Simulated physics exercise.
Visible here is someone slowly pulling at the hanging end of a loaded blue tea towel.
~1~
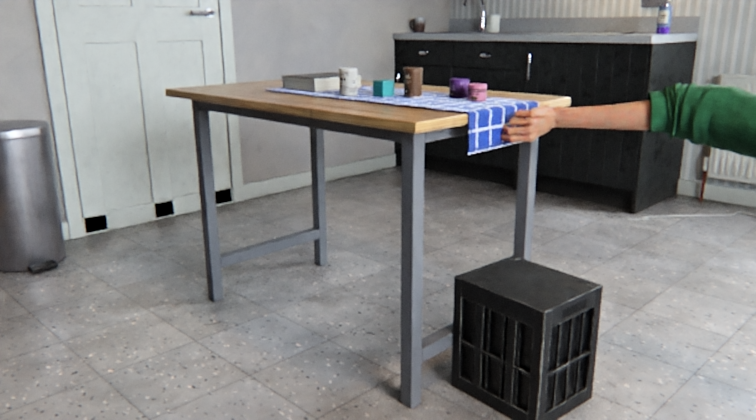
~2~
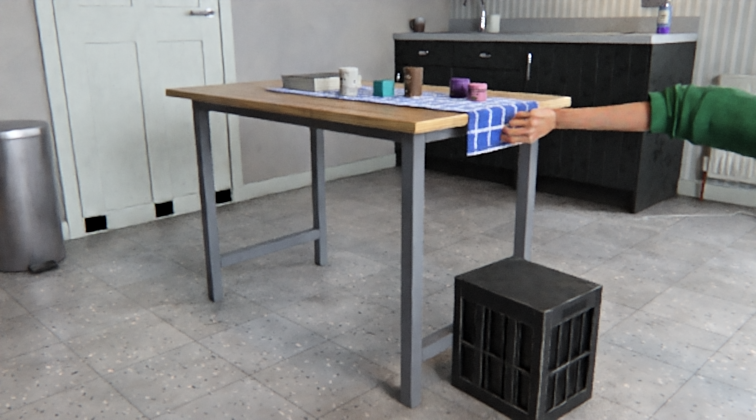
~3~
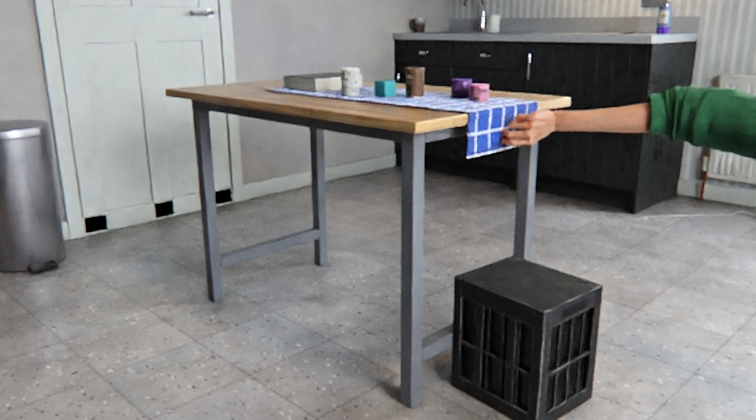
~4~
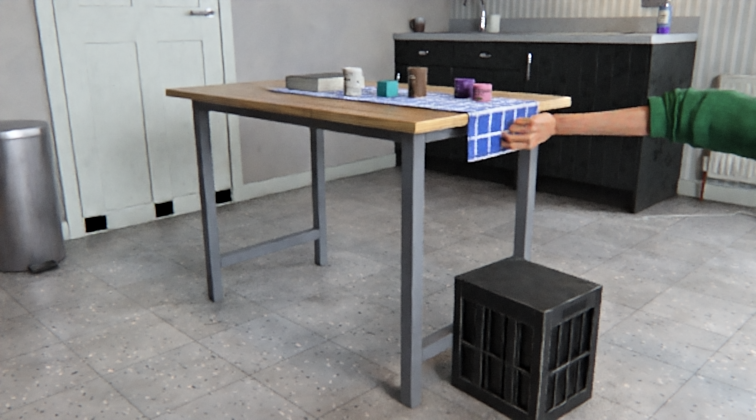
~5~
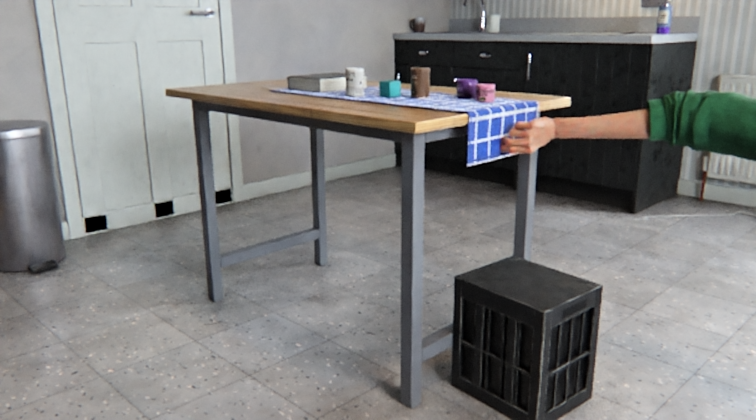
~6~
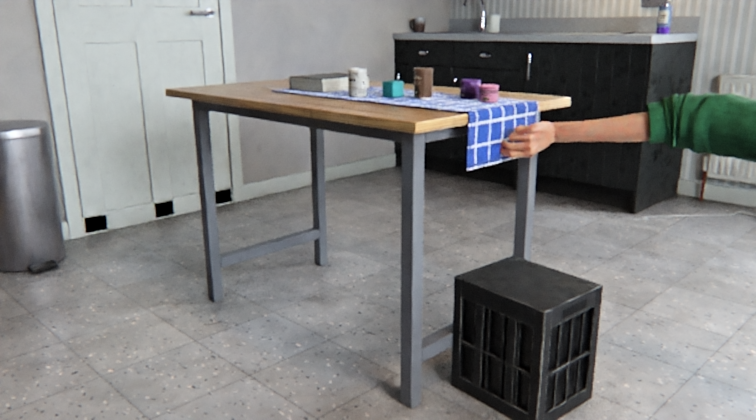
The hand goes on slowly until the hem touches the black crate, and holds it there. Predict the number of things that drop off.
The number is three.
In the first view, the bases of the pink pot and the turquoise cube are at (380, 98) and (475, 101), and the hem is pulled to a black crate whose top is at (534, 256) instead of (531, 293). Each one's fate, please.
The pink pot stays on, the turquoise cube comes down.
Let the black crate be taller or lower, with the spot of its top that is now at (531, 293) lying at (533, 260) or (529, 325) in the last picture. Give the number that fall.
First case 2, second 4.
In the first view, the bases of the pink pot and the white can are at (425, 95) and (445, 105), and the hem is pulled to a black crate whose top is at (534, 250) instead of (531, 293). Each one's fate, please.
Here's what happens: The pink pot remains aboard, the white can leaves its perch.
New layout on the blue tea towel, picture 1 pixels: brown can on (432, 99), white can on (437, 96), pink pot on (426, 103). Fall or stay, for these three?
The brown can is lost, the white can is lost, the pink pot is lost.
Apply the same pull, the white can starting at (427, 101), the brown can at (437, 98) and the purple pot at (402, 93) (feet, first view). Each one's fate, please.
Of these three, the white can takes a tumble, the brown can takes a tumble, the purple pot rides it out.
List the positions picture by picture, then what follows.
In the first picture, hem (468, 155); pink pot (477, 84); purple pot (460, 79); brown can (413, 68); turquoise cube (384, 80); white can (348, 68); top of the crate (531, 293).
In the second picture, hem (467, 155); pink pot (477, 84).
In the third picture, hem (467, 158); purple pot (462, 79).
In the fourth picture, hem (468, 162); brown can (418, 68); top of the crate (531, 293).
In the fifth picture, hem (467, 166); turquoise cube (390, 81).
In the sixth picture, hem (467, 170); pink pot (489, 85); purple pot (471, 80); brown can (424, 68); turquoise cube (393, 81); white can (357, 69).
A little later, hem near (502, 230); pink pot and purple pot gone.
Next, hem on the crate; pink pot, purple pot and brown can gone.
When it is over, hem on the crate; pink pot, purple pot and brown can gone. It carries off three.
